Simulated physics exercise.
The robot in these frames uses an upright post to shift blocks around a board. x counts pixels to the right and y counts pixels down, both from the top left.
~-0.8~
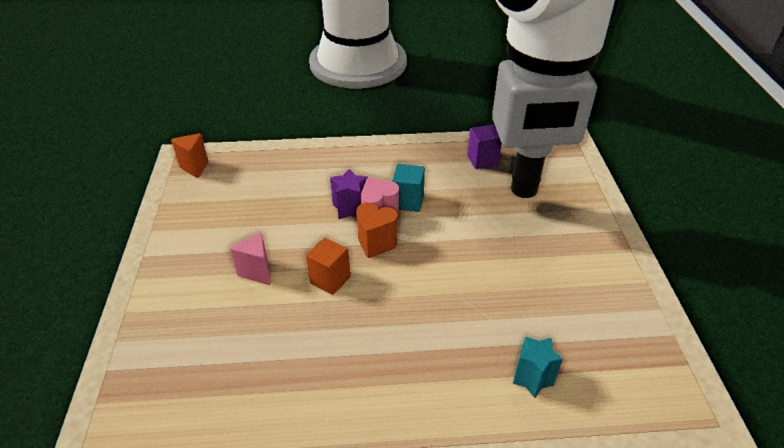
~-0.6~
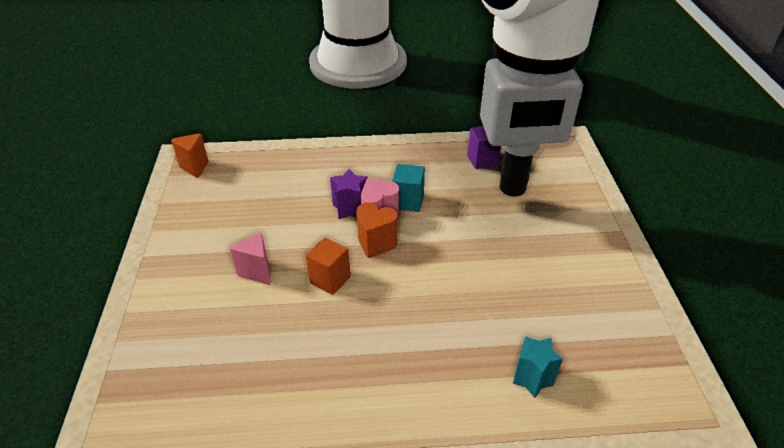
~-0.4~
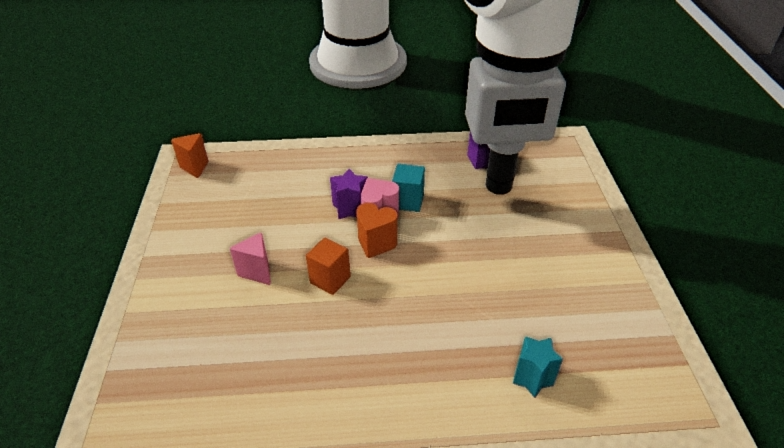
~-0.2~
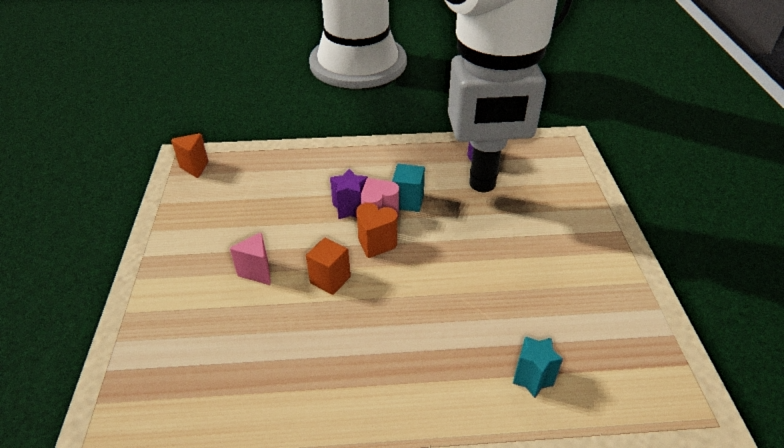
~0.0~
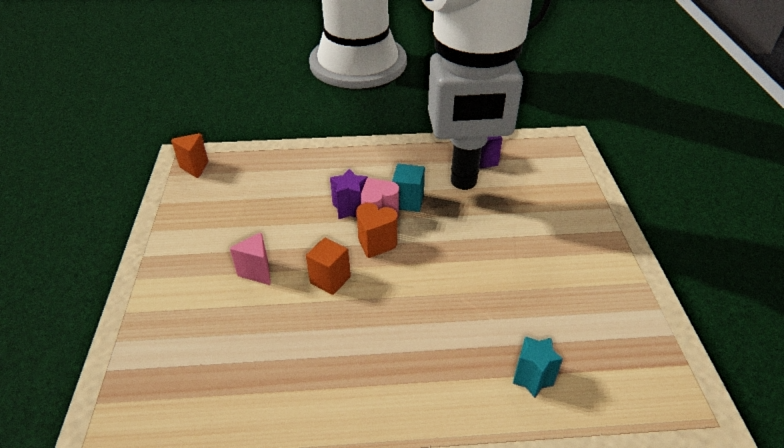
Robot arm with a dark upright post gliding left across a wooden board toward a turquoise block, while the scattered blocks stay still.
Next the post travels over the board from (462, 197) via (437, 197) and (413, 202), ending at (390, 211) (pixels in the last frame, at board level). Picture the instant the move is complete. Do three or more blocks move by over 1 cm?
That would be a yes.
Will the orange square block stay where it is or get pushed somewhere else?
It is left in place.
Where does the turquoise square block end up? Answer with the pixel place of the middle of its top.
In the picture, it is at (368, 171).
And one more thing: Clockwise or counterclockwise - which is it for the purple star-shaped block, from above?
Spin direction: Counter-clockwise.
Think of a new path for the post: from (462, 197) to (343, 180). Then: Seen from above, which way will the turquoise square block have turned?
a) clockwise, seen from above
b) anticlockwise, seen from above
b - anticlockwise, seen from above.
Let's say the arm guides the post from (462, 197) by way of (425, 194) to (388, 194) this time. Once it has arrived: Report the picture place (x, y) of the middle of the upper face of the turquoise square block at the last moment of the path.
At (367, 180).
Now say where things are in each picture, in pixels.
The first picture shows lower end of the post at (524, 191), tops of blocks, orange square block at (327, 251), purple star-shaped block at (349, 180), orange heart-shaped block at (375, 215), pink heart-shaped block at (378, 189), turquoise square block at (409, 173).
The second picture shows post at (513, 189), blocks as before.
The third picture shows post at (499, 187), blocks as before.
The fourth picture shows post at (482, 185), blocks as before.
The fifth picture shows post at (464, 182), orange square block at (327, 251), purple star-shaped block at (349, 180), orange heart-shaped block at (375, 215), pink heart-shaped block at (378, 189), turquoise square block at (409, 173).
What follows on the original path. Halfway along, post at (424, 184); pink heart-shaped block at (375, 191); turquoise square block at (396, 172), turned 20° anticlockwise.
At the end, post at (390, 196); orange square block not moved; purple star-shaped block at (336, 179), turned 35° anticlockwise; orange heart-shaped block at (374, 217), turned 15° anticlockwise; pink heart-shaped block at (363, 195); turquoise square block at (368, 171), turned 25° clockwise.
